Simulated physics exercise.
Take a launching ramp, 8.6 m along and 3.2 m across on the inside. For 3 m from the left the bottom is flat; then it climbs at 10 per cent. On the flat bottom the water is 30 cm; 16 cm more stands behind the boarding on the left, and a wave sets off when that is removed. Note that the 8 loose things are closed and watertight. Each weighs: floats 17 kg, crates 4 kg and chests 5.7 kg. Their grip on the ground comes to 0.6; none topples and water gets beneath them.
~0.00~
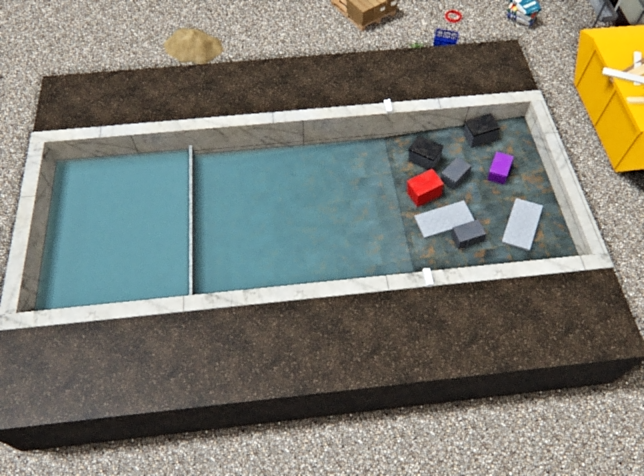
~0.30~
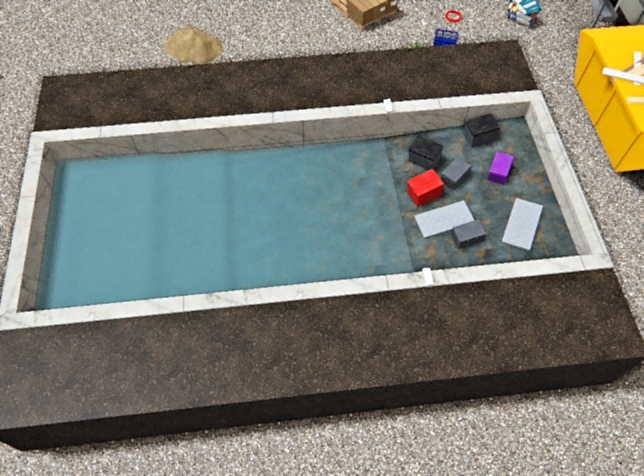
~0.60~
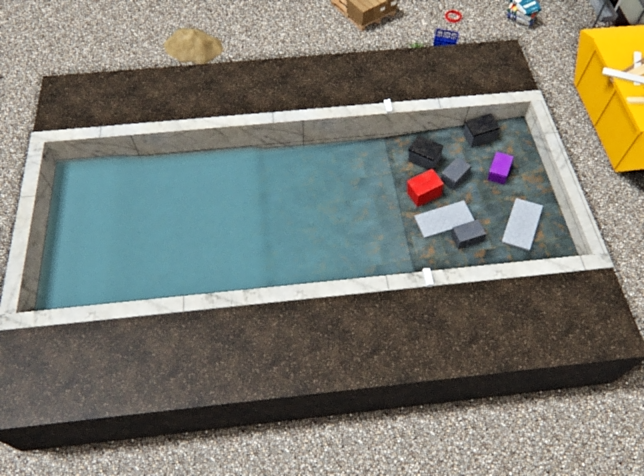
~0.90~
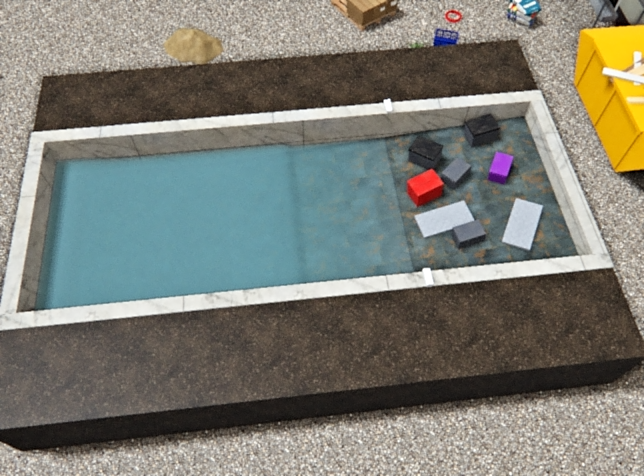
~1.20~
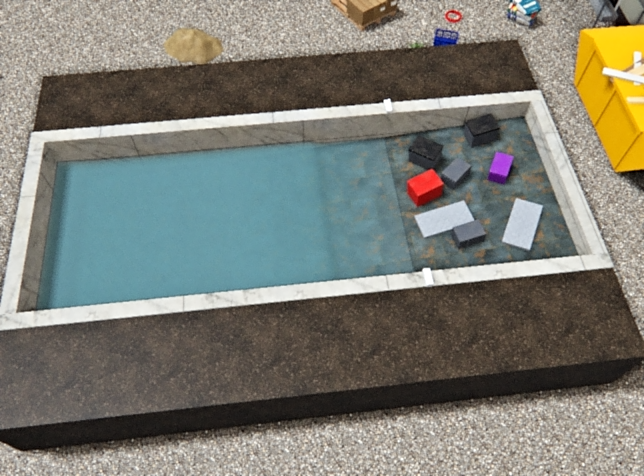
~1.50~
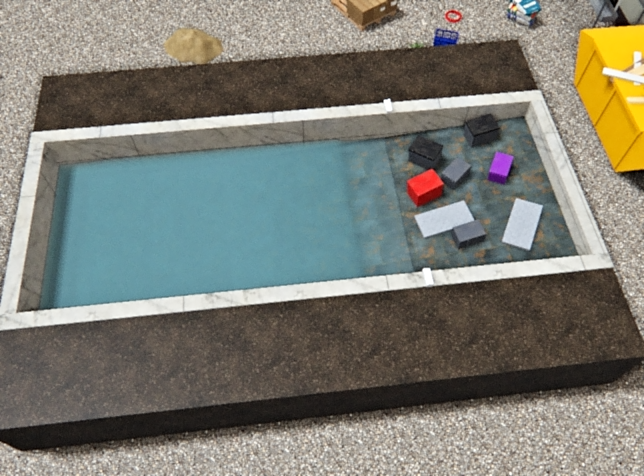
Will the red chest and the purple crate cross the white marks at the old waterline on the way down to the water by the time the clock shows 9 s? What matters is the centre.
The red chest clears the marks in time, and the purple crate does not clear them.
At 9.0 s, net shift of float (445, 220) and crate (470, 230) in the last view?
In turn: 250 cm, 200 cm.
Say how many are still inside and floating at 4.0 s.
At that point I count 5.
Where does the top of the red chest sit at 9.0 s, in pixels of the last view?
About (291, 201).
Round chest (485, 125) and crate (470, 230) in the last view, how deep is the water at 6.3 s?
I'd put it at 3 cm and 6 cm respectively.
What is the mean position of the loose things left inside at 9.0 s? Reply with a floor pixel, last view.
The centre is close to (379, 206).
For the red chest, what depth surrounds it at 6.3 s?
6 cm, roughly.
After 2.1 s the red chest is near (427, 182), 0.0 m from its start, aground; the purple crate is near (503, 164), 0.0 m from its start, aground; 0 of 8 are over the mark; 0 afloat.
After 4.0 s the red chest is near (457, 183), 0.5 m from its start, afloat; the purple crate is near (503, 164), 0.0 m from its start, aground; 0 of 8 are over the mark; 5 afloat.
After 6.3 s the red chest is near (411, 190), 0.3 m from its start, afloat; the purple crate is near (503, 164), 0.0 m from its start, aground; 1 of 8 are over the mark; 5 afloat.
After 9.0 s the red chest is near (291, 201), 2.3 m from its start, afloat; the purple crate is near (503, 164), 0.0 m from its start, aground; 5 of 8 are over the mark; 5 afloat.
